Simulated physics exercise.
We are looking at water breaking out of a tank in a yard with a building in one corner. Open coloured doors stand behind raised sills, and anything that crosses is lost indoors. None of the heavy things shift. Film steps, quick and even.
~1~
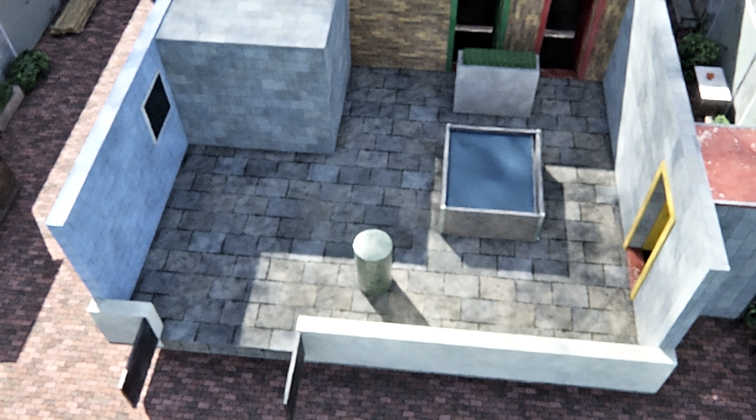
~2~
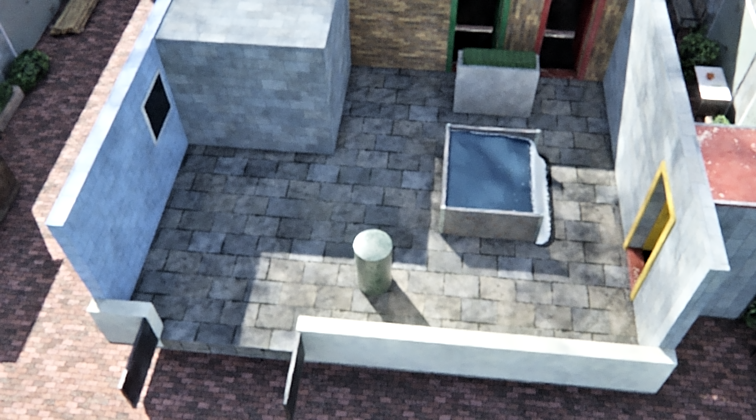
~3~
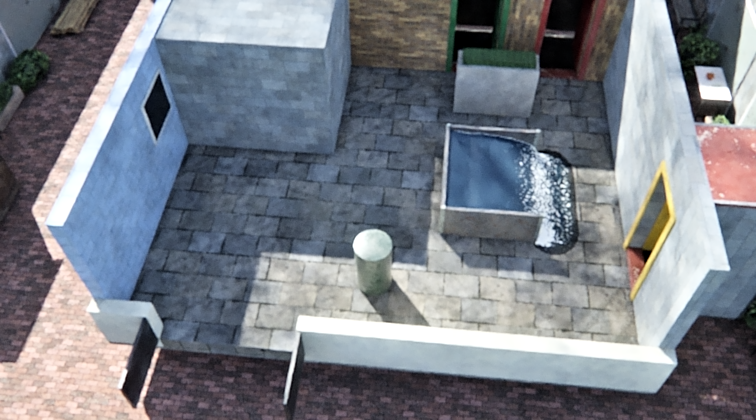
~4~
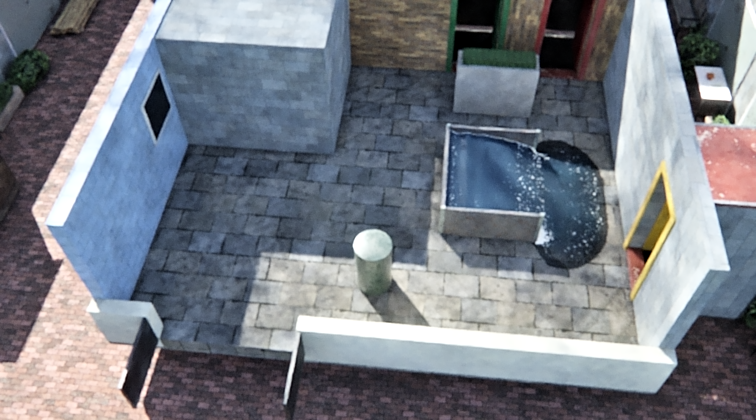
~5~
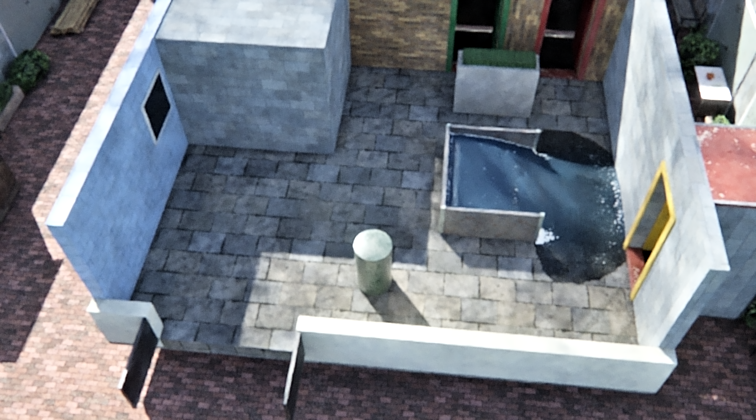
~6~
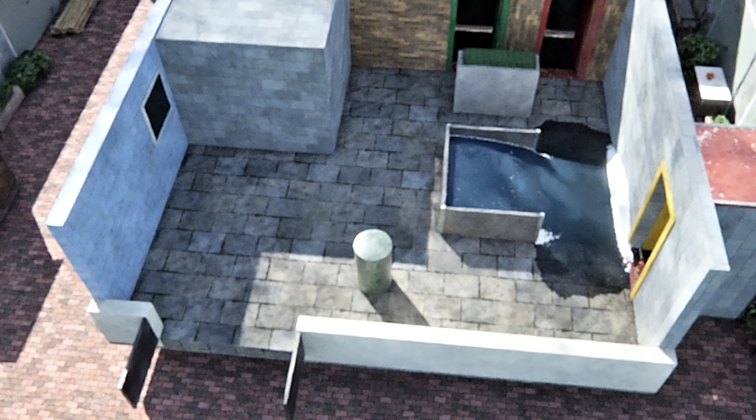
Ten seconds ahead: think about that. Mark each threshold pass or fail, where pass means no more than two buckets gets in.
Red door - fail; green door - pass; yellow door - fail.
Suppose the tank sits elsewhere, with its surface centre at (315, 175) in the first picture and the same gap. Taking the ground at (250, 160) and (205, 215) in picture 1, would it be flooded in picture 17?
In turn: Not flooded, clear.
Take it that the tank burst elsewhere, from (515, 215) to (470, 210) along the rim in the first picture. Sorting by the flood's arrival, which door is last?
The green door.
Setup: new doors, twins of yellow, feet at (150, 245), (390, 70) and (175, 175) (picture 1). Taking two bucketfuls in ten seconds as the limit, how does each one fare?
As listed: Is under, takes less, stays under.
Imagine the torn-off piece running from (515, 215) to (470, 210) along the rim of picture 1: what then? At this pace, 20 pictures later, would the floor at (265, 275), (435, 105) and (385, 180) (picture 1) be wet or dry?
Listed order gives sopping; left alone; left alone.
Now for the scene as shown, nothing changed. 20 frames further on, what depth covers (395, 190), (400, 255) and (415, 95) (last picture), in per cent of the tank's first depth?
Respectively near 0, 0 and 0 per cent.
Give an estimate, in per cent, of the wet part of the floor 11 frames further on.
20 %, roughly.
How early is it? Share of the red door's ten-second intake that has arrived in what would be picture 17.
5 %.
A moment on, water covers 15 % of the floor; the red door not reached, the green door not reached, the yellow door under two buckets in.
Next, water covers 20 % of the floor; the red door under two buckets in, the green door not reached, the yellow door over two buckets in.
Then, water covers 40 % of the floor; the red door far over two buckets in, the green door wet at the sill, nothing in, the yellow door over two buckets in.
Later, water covers 70 % of the floor; the red door far over two buckets in, the green door wet at the sill, nothing in, the yellow door over two buckets in.
In the end, water covers 90 % of the floor; the red door far over two buckets in, the green door wet at the sill, nothing in, the yellow door over two buckets in.
